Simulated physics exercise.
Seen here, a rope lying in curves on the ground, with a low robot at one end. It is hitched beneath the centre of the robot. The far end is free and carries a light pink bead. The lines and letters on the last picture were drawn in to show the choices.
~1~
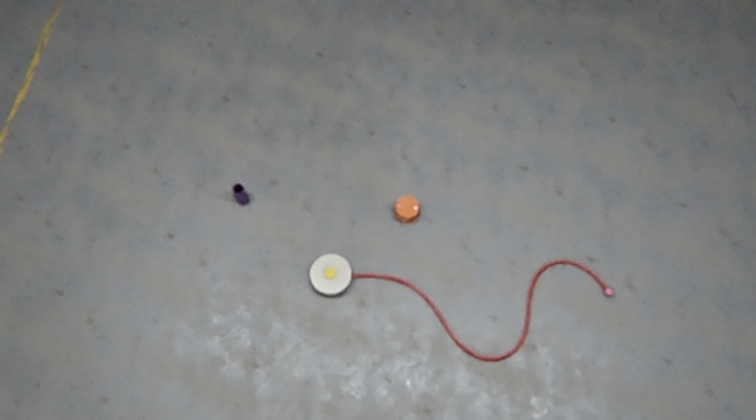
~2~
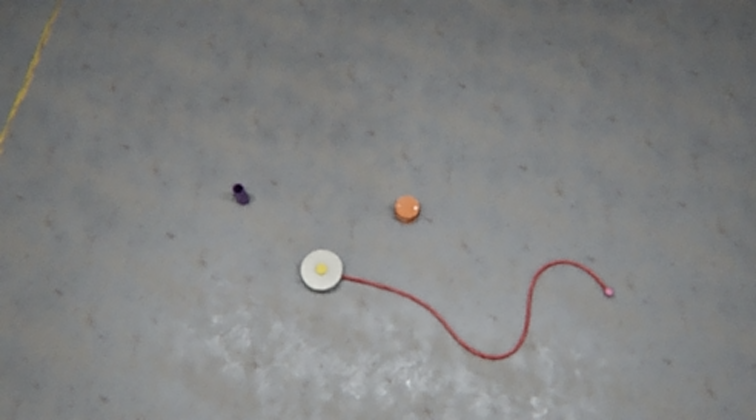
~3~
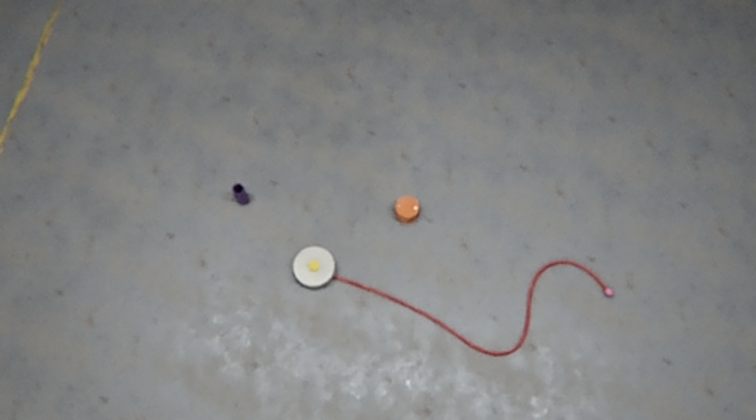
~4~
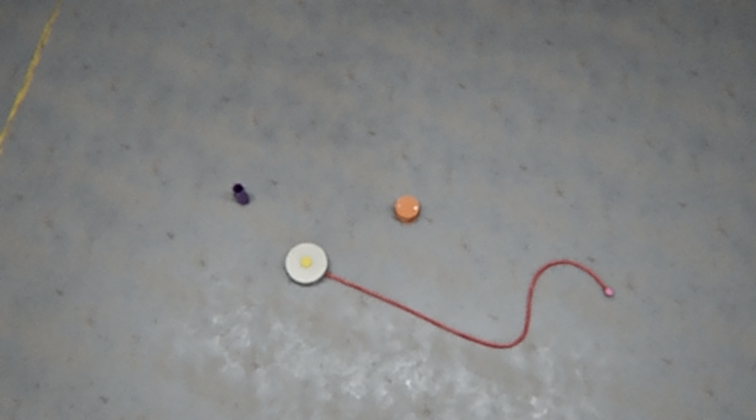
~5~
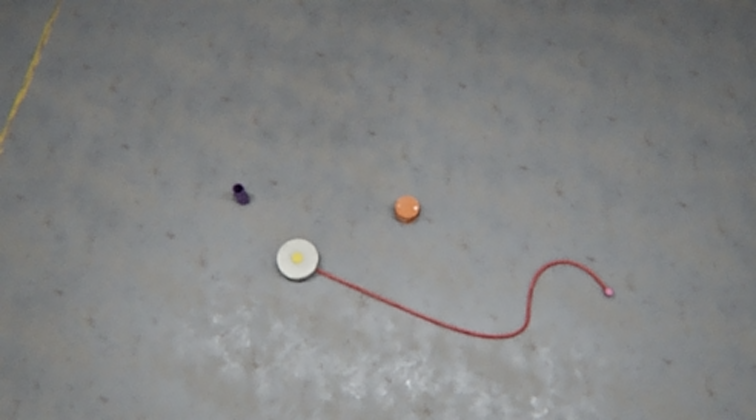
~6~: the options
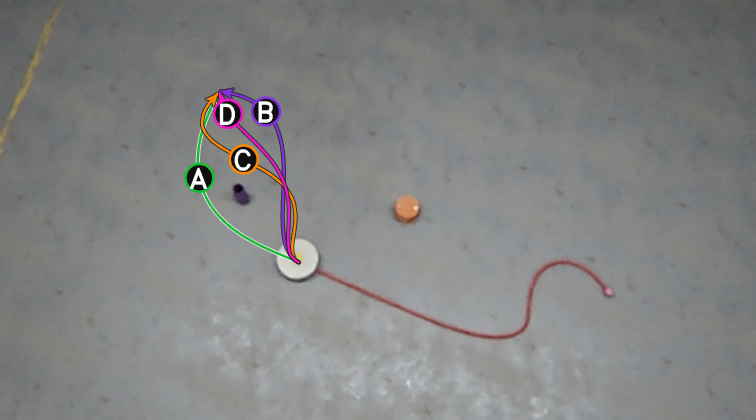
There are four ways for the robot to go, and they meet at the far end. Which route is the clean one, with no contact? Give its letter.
C.
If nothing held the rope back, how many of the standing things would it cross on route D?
It sweeps one.
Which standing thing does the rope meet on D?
It is the orange tub.
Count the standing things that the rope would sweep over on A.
One.
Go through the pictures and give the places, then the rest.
In the first picture, free end (609, 292); orange tub (407, 210); purple post (241, 194).
In the second picture, robot (322, 271); free end (609, 292).
In the third picture, robot (314, 268); purple post (241, 194).
In the fourth picture, robot (307, 264); orange tub (407, 210).
In the fifth picture, robot (298, 260); free end (609, 292); orange tub (407, 210); purple post (241, 194).
On the marked copy, A from (299, 263) via (204, 194) to (220, 91); B from (299, 263) via (283, 160) to (220, 91); C from (299, 263) via (256, 166) to (218, 93); D from (299, 263) via (275, 166) to (220, 92).
Following C. Soon after the start, robot (280, 180), middle of the rope (435, 284), free end (609, 292).
Later, robot (209, 136), middle of the rope (368, 218), free end (545, 276).
In the end, robot (219, 88), middle of the rope (340, 200), free end (511, 267); nothing has been touched.
As for the rest, A meets the purple post; B meets the orange tub; D meets the orange tub.
